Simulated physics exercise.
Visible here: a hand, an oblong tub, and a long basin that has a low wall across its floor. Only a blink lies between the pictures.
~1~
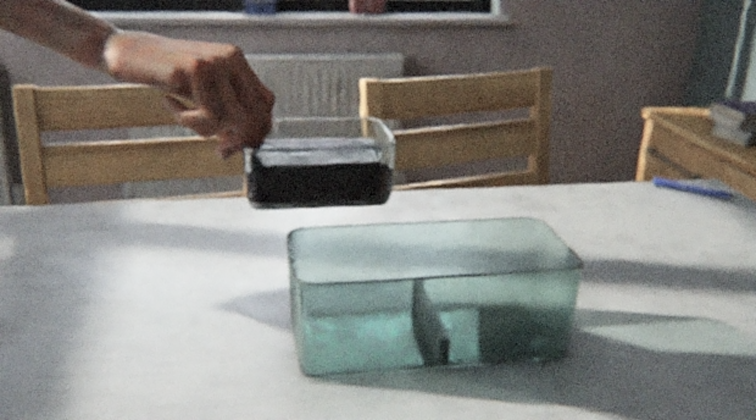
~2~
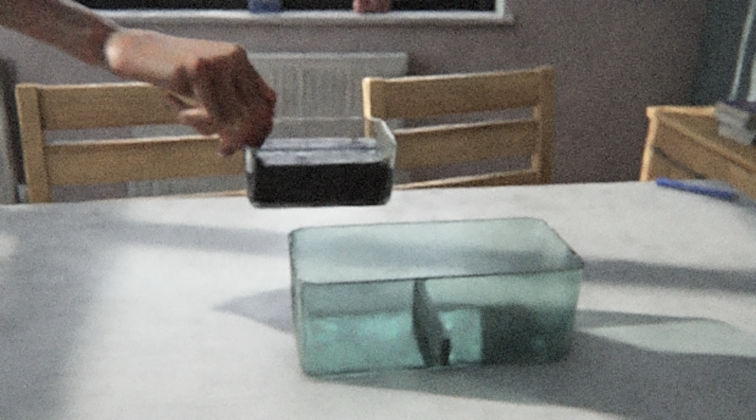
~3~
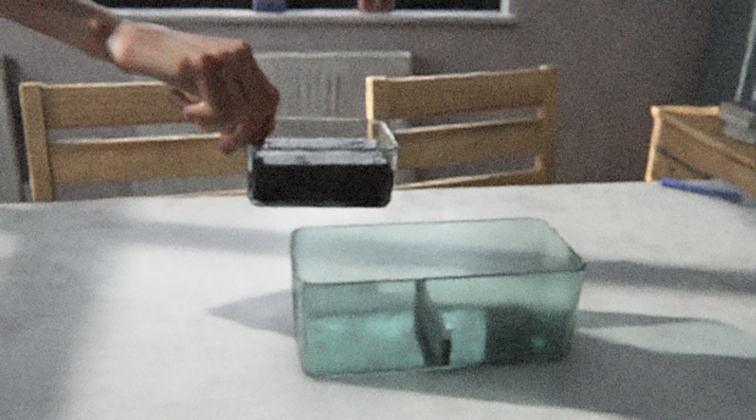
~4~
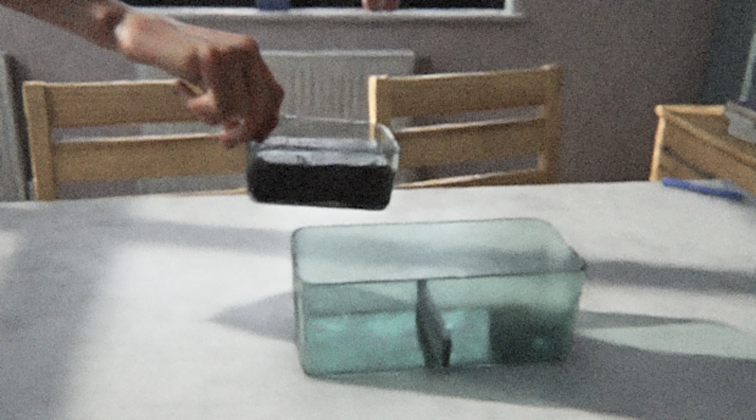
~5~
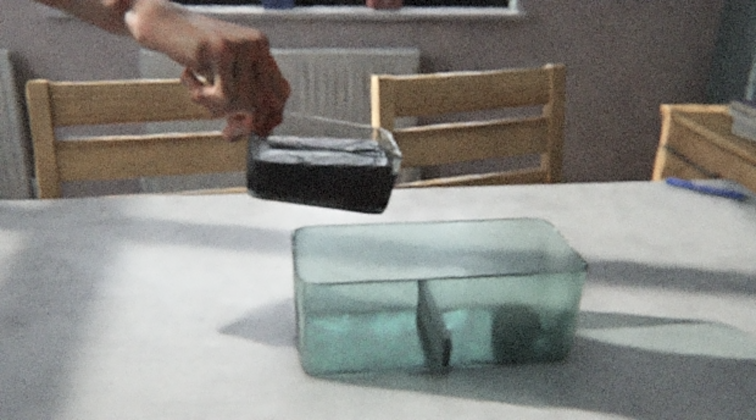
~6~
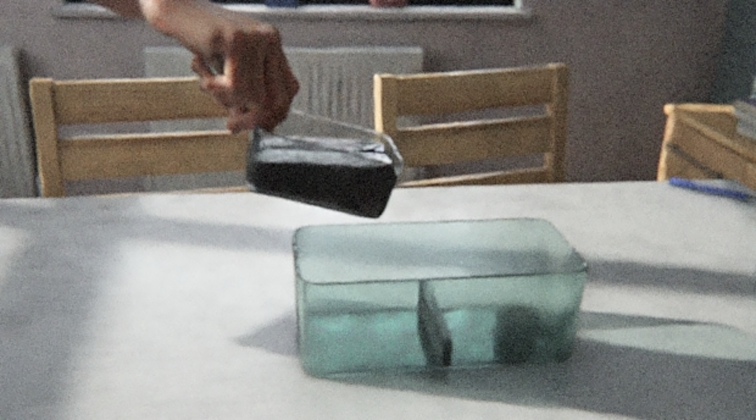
In the video, a hand holds a small clear tub of dark liquid above a long greenish basin with a low wall across its floor, then gradually tilts the tub so its right side dips lower.
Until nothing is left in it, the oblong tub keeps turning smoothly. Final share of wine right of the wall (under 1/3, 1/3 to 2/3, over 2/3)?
1/3 to 2/3.
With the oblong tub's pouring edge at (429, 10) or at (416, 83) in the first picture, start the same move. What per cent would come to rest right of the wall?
It comes to about 70 %, followed by about 70 %.
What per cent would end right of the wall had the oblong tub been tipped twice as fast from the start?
Close to 25 out of every hundred.
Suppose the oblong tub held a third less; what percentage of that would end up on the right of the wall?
Near 15 in a hundred.
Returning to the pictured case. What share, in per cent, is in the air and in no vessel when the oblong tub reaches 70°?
Airborne fraction: Approx. 35 %.
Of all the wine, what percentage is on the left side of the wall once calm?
It is close to 55 per cent.
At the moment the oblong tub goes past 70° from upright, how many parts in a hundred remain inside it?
Roughly 40 in a hundred.
A moment on, the oblong tub is tipped part way and 39 per cent is still to pour, 11 is left of the wall and 17 right of it.
Next, the oblong tub is tipped on its side and 9 per cent is still to pour, 40 is left of the wall and 45 right of it.
Then the oblong tub is tipped on its side and 1 per cent is still to pour, 52 is left of the wall and 45 right of it.
Later the oblong tub is tipped on its side and 0 per cent is still to pour, 54 is left of the wall and 45 right of it.
Finally, 54 per cent lies left of the wall, 45 right of it and 1 outside.
